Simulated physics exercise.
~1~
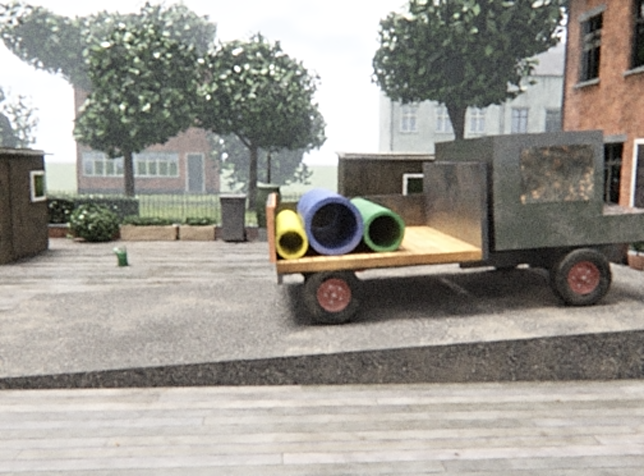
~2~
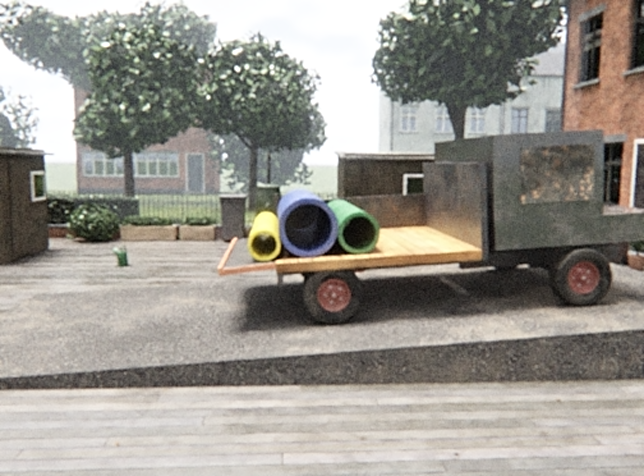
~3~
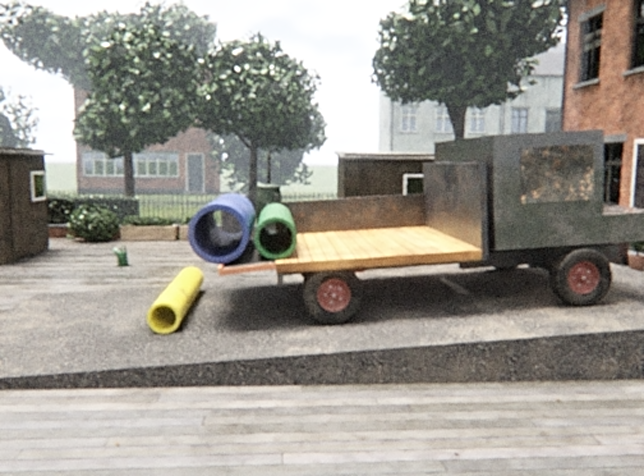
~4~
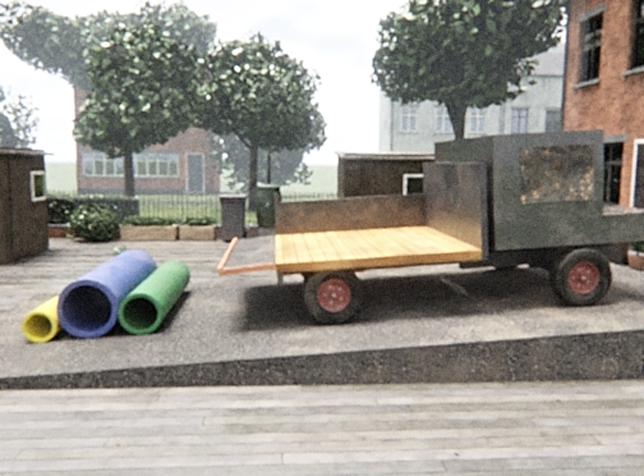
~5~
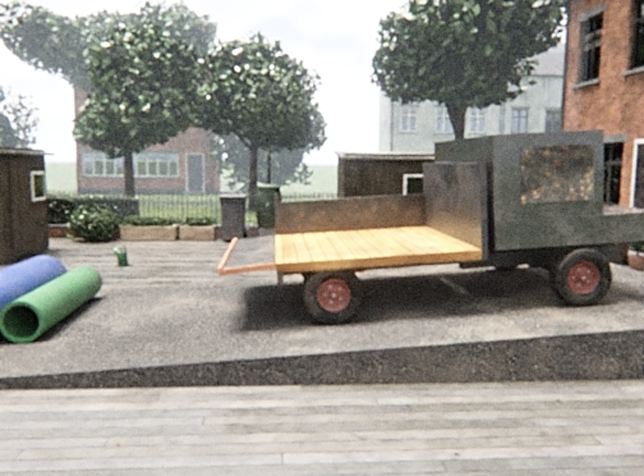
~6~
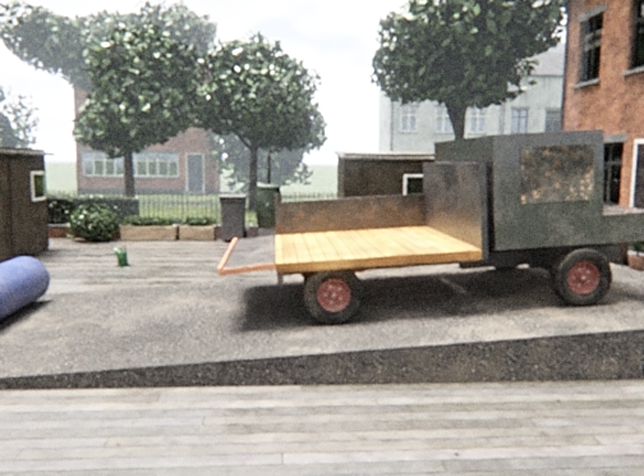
The clip shows yellow, blue and green pipes on the wooden bed of a parked truck as its tailgate swings down. They roll left, yellow dropping first, then blue and green, and continue across the ground until only part of the blue pipe remains visible at the left edge.
